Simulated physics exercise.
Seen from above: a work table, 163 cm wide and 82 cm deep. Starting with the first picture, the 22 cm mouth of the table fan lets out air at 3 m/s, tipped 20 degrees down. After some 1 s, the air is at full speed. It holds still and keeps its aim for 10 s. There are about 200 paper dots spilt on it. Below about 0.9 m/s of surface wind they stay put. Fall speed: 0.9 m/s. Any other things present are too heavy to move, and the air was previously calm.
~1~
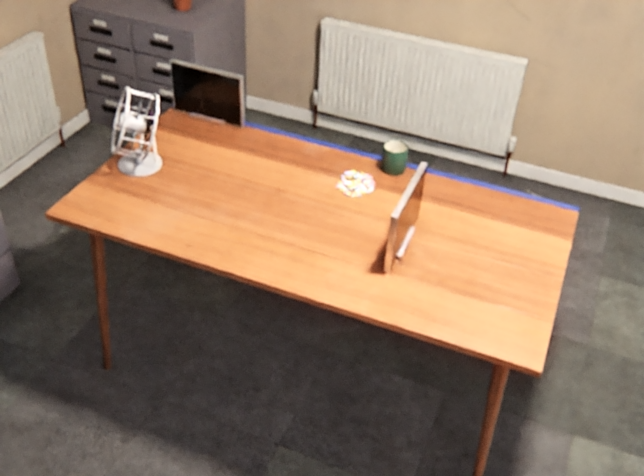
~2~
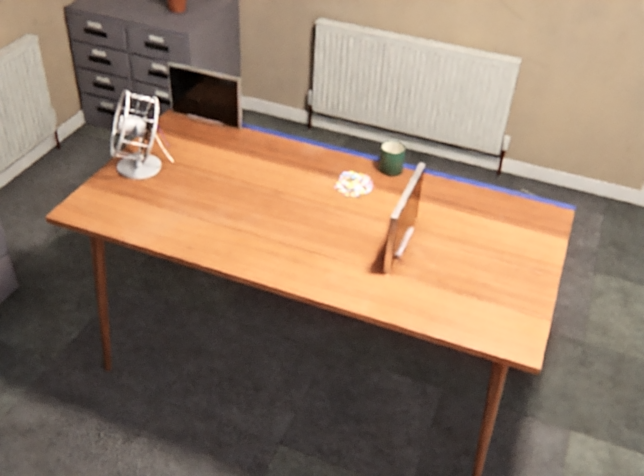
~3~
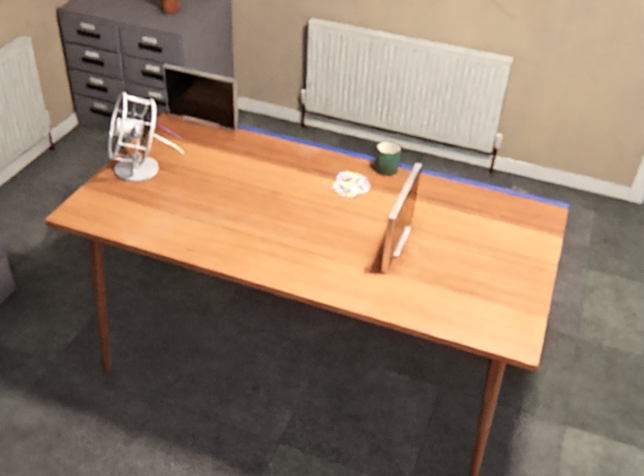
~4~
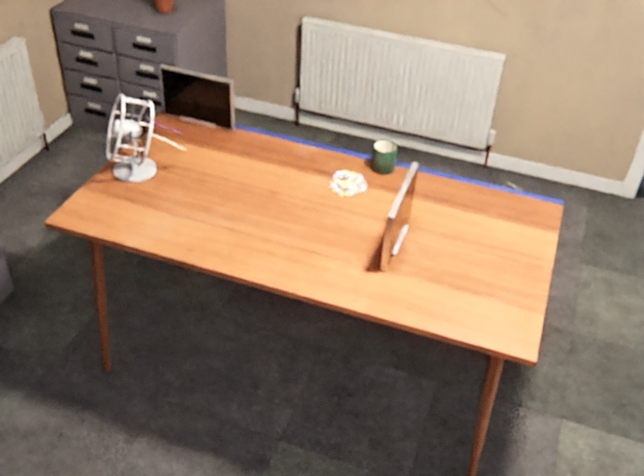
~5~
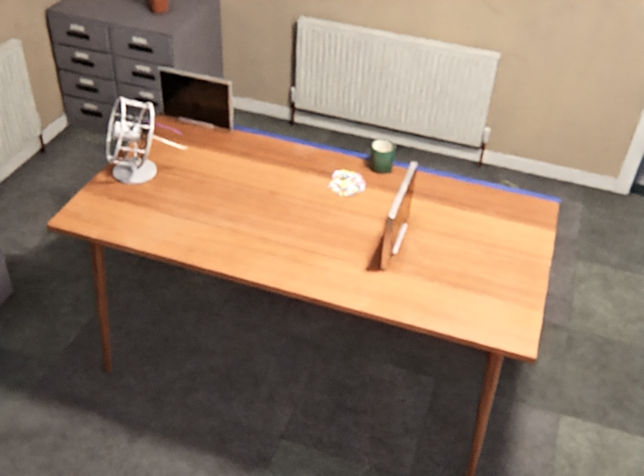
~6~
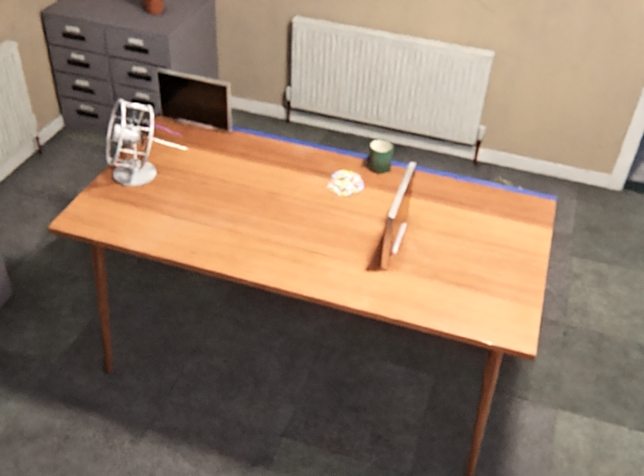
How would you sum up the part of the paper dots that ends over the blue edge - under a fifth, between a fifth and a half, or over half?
Final share: One fifth to half.
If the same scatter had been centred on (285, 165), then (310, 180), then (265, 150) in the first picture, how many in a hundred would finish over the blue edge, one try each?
90 %, 30 %, 100 %.
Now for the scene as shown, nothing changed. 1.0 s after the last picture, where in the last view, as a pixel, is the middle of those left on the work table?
Centre point: About (529, 231) px.
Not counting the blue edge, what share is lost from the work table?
Near 50 %.
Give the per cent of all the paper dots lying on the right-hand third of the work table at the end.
I'd estimate around 10 per cent.
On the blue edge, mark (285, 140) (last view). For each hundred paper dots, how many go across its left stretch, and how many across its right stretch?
Estimate: Left ~ 0 %; right ~ 40 %.
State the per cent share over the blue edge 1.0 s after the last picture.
About 40 %.
Then, 1.0 s after the last picture the count stands so, 35 % are over the blue edge; the middle of those still in play is near (531, 230).
Then, 2.2 s after the last picture the count stands so, 35 % are over the blue edge.
Then, 4.6 s after the last picture the count stands so, 35 % are over the blue edge.
Then, 9.1 s after the last picture, at the end, 35 % are over the blue edge.
